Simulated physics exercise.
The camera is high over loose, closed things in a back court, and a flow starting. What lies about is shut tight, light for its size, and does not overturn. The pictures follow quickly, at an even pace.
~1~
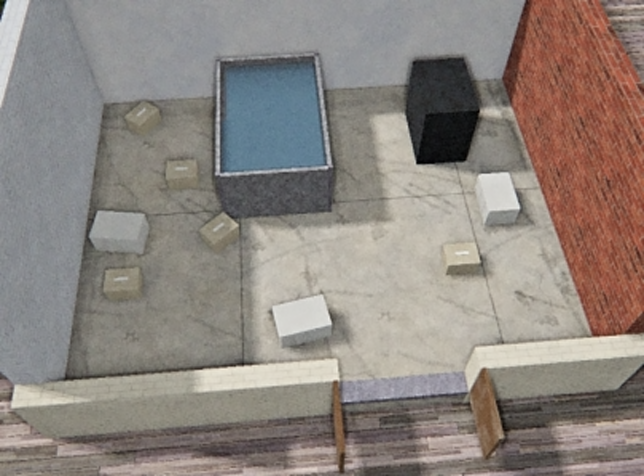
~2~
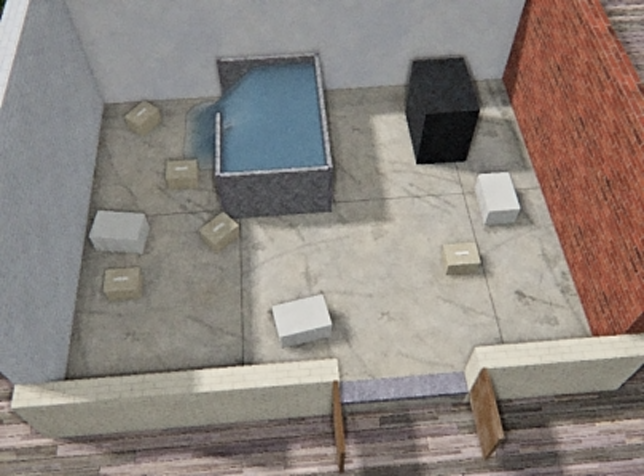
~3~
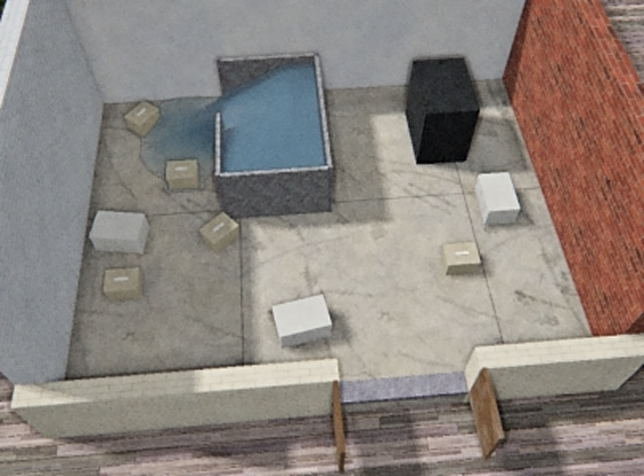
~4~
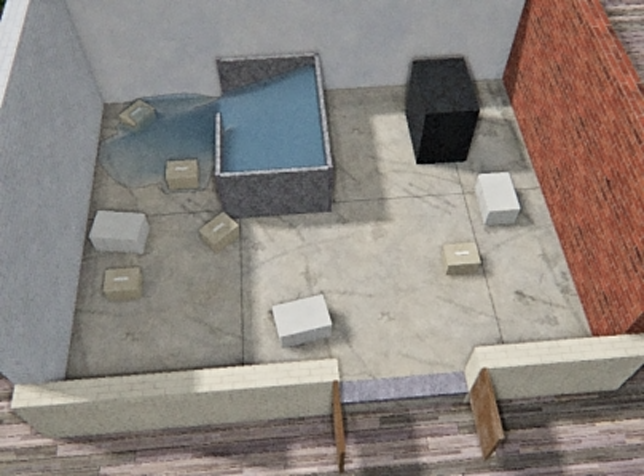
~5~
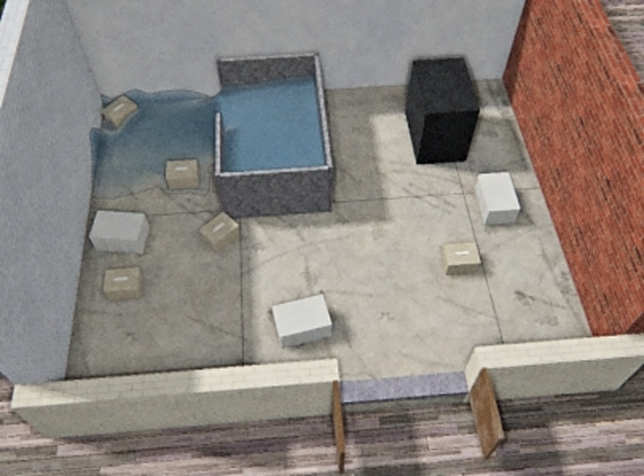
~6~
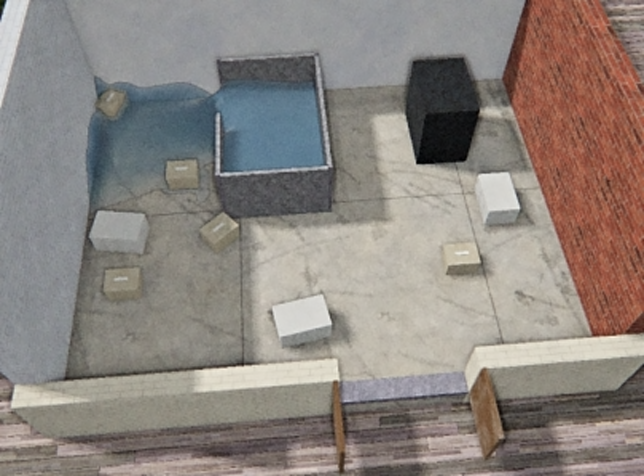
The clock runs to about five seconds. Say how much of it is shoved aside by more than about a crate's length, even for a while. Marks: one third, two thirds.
Share: From one to two thirds.
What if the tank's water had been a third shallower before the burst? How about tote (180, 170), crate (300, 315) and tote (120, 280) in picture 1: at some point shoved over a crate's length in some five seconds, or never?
As listed: No, under that, moved that far.
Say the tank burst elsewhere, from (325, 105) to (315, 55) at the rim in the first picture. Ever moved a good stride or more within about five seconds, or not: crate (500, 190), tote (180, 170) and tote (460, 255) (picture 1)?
In that order: Pushed that far, never so far, that far or more.
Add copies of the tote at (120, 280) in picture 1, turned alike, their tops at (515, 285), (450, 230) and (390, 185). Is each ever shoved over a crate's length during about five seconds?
In turn: Under that, never so far, no.
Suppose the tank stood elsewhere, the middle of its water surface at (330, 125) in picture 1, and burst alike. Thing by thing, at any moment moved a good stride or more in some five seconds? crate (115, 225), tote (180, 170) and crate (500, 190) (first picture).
In that order: Shifted that much, swept aside, short of that.
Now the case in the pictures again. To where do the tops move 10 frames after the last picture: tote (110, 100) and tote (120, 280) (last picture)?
Roughly at (112, 176) and (139, 336).
A moment on, 0 of 8 are well off their spots; 1 afloat.
Next, 3 of 8 are well off their spots; 1 afloat.
Later, 3 of 8 are well off their spots; 3 afloat.
In the end, 4 of 8 are well off their spots, and 4 have been at some point; 1 afloat.
